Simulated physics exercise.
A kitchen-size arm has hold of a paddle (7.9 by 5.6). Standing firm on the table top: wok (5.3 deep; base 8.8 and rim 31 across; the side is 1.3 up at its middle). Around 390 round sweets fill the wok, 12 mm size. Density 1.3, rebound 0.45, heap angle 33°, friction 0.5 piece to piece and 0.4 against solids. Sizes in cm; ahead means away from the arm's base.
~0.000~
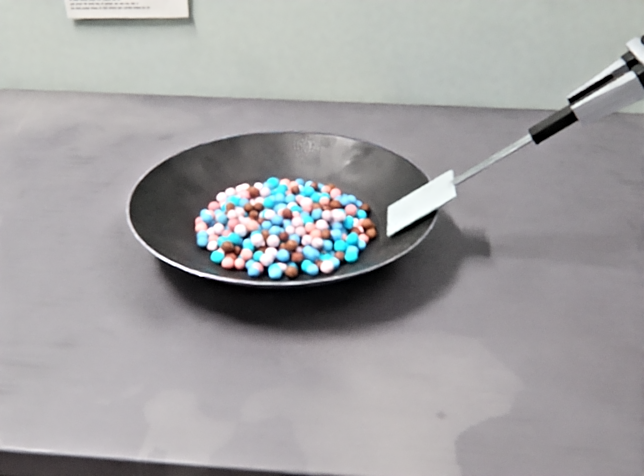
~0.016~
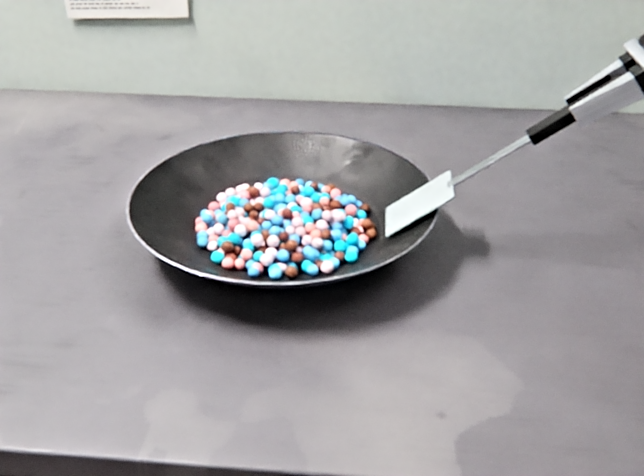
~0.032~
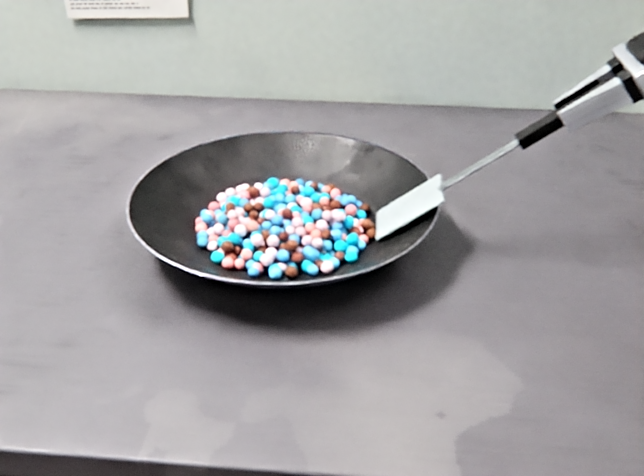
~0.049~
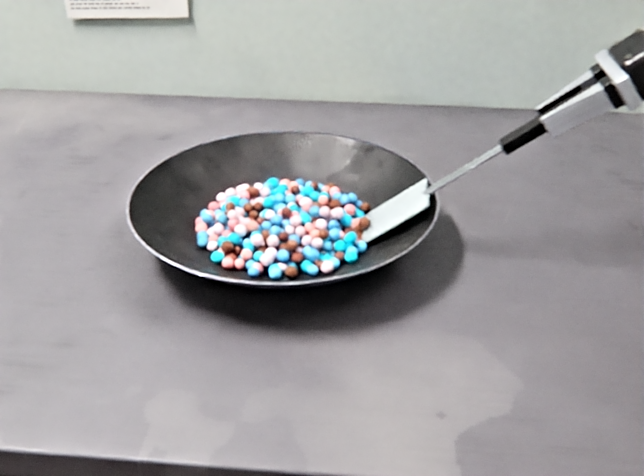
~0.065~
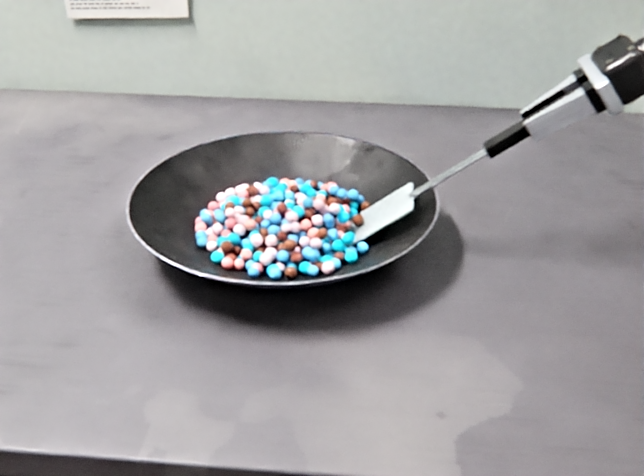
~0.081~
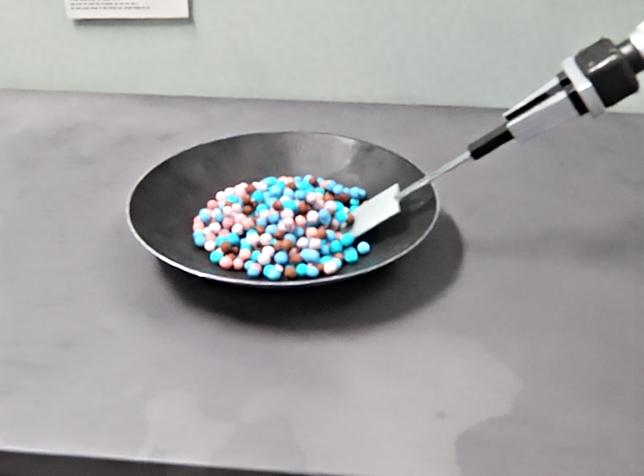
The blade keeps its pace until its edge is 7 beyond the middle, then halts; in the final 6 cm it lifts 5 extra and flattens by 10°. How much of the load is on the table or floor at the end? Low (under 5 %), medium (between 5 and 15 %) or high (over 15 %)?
Share on the table or floor: Medium (between 5 and 15 %).
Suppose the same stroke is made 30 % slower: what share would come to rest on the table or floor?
Then about 0 per cent.
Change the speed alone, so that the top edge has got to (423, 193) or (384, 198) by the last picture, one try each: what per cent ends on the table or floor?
Some 0 and 10 per cent.
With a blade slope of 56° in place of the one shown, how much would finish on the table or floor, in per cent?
Then about 5 per cent.
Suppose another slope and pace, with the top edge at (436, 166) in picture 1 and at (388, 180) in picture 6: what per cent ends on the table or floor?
About 5 per cent.
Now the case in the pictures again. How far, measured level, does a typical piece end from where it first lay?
About 3 cm.
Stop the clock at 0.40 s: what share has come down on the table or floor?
Roughly 6 per cent.
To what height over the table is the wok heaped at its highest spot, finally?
Some 5.0 cm.
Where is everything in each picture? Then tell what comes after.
The paddle top edge at (454, 183), sloping 38°; upper third of the load around (283, 217), from x 200 to 370, top at y 185; 393 in the wok, in the first frame.
The paddle top edge at (452, 184), sloping 38°; upper third of the load around (283, 217), from x 200 to 370, top at y 185, in the second frame.
The paddle top edge at (442, 188), sloping 38°; upper third of the load around (283, 217), from x 200 to 370, top at y 185, in the third frame.
The paddle top edge at (427, 192), sloping 38°; upper third of the load around (285, 217), from x 200 to 365, top at y 185, in the fourth frame.
The paddle top edge at (413, 196), sloping 38°; upper third of the load around (288, 213), from x 200 to 365, top at y 185, in the fifth frame.
The paddle top edge at (398, 198), sloping 38°; upper third of the load around (285, 211), from x 200 to 365, top at y 180; 393 in the wok, in the sixth frame.
After 0.13 s, sloping 38°, highest piece 6 above the table; 393 in the wok.
After 0.18 s, sloping 34°, highest piece 6 above the table; 393 in the wok.
After 0.40 s, sloping 28°, highest piece 6 above the table; 363 in the wok, 27 on the table or floor, 3 on the blade or in flight.
After 1.45 s, sloping 28°, highest piece 5 above the table; 362 in the wok, 31 on the table or floor.
In the end, 362 in the wok, 31 on the table or floor. That is 8 % on the table or floor.
